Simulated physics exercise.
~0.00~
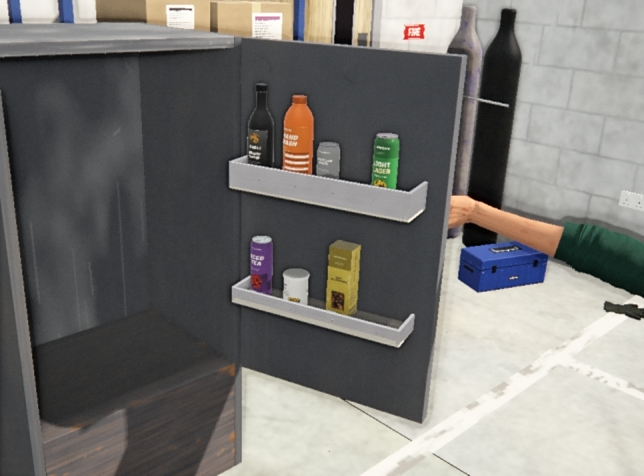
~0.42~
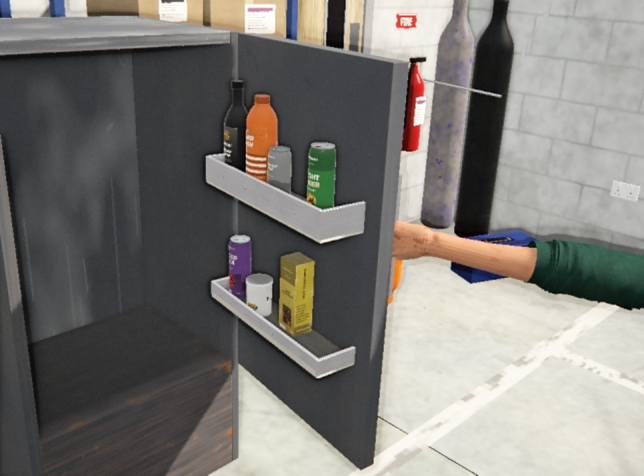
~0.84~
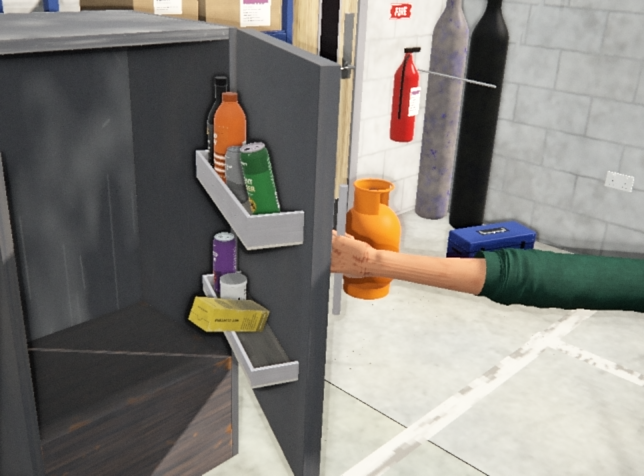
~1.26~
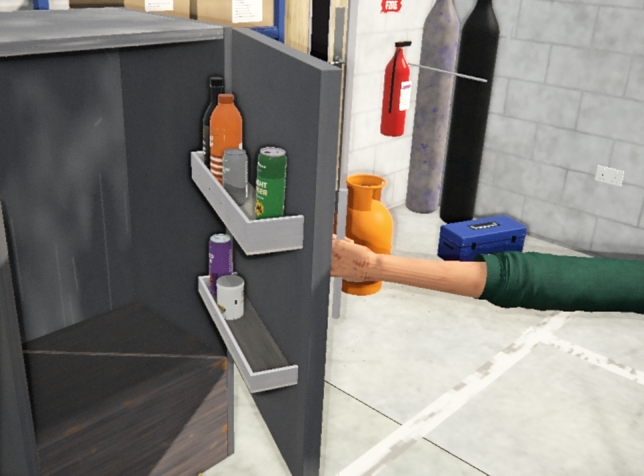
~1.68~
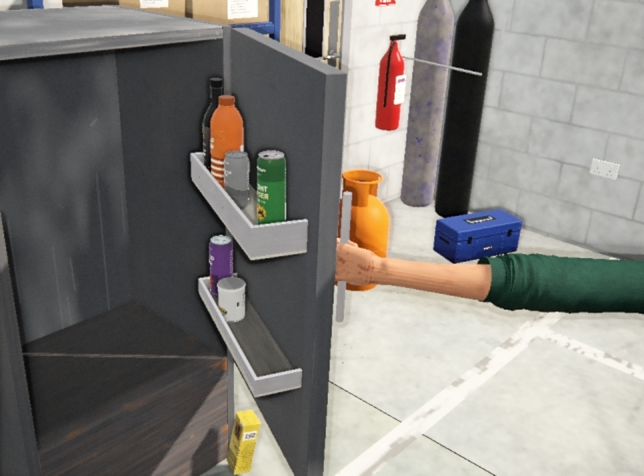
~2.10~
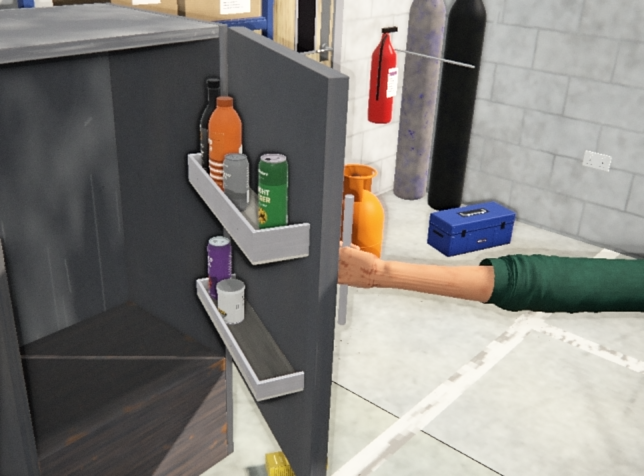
The footage shows a hand swinging a grey locker door partway closed, its racks holding cans and bottles; as the door stops, a green can tilts then settles upright, while a yellow carton tips out of the lower rack and drops to the floor below, the other items staying put.
